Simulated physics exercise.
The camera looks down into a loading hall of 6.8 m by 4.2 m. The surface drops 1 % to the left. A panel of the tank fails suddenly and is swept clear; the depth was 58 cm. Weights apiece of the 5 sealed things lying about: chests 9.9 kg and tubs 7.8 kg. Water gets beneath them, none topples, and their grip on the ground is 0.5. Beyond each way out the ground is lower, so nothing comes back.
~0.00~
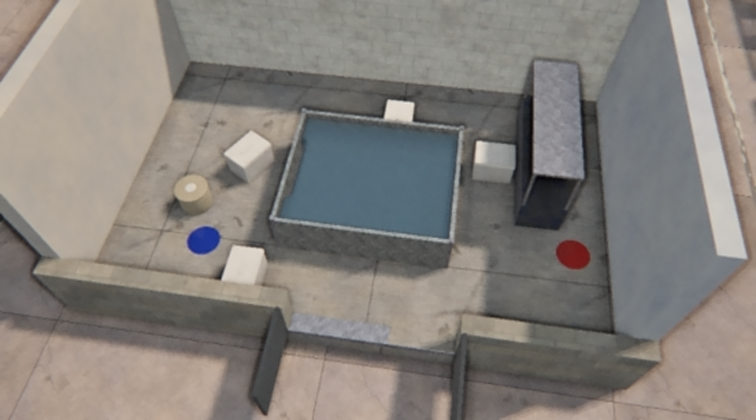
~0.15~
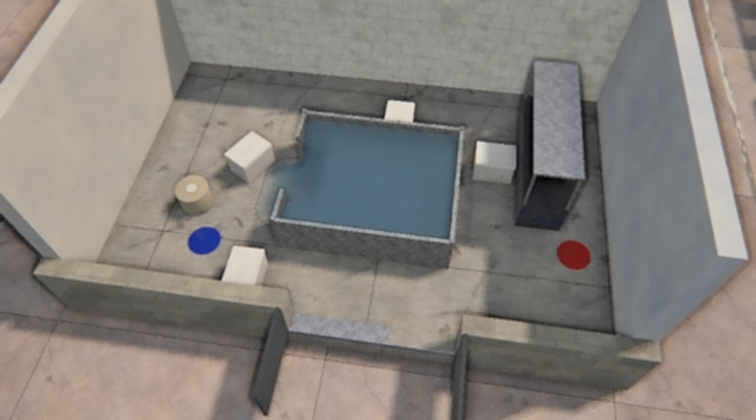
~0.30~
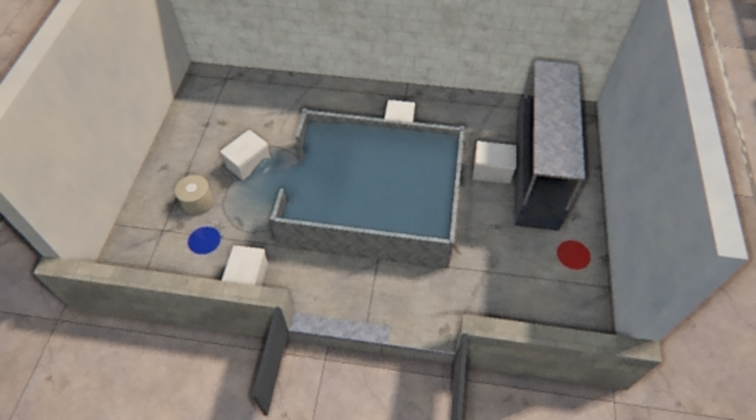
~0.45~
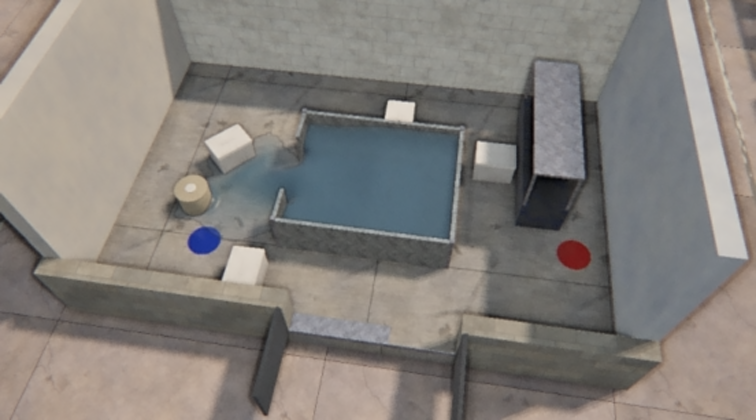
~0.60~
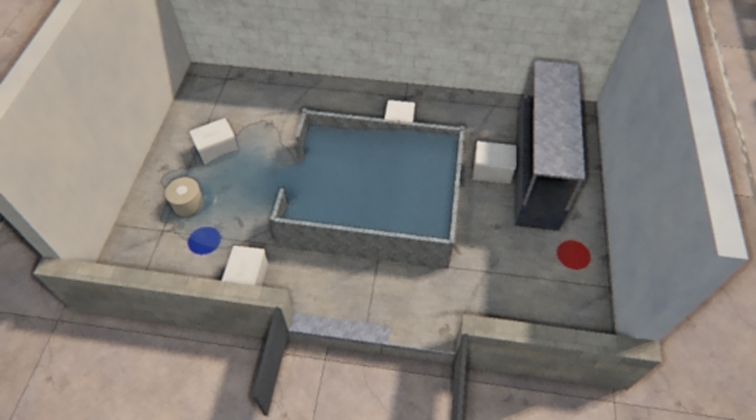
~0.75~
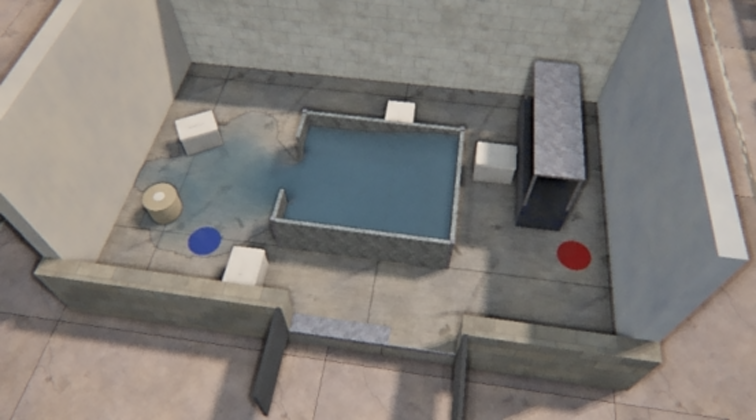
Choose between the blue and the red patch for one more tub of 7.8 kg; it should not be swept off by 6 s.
The red one is safe.
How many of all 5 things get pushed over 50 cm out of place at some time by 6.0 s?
4 of them.
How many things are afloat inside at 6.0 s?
At that moment 2.
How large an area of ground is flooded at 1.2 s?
Some 10.5 m2.
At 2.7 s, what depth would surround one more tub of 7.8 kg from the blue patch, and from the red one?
About 10 cm and 0 cm.
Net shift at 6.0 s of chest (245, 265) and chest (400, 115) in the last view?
In turn: 450 cm, 140 cm.
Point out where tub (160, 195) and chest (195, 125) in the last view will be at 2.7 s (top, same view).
Near (176, 256) and (239, 61).
After 1.2 s on blue it would be 39 cm off in 4 cm of water; on red it would be 0 cm off in 0 cm of water.
After 2.7 s on blue it would be 52 cm off in 10 cm of water; on red it would be 0 cm off in 0 cm of water.
After 4.2 s on blue it would be 178 cm off in 12 cm of water; on red it would be 0 cm off in 0 cm of water.
After 6.0 s on blue it would be 409 cm off in 7 cm of water; on red it would be 0 cm off in 2 cm of water.
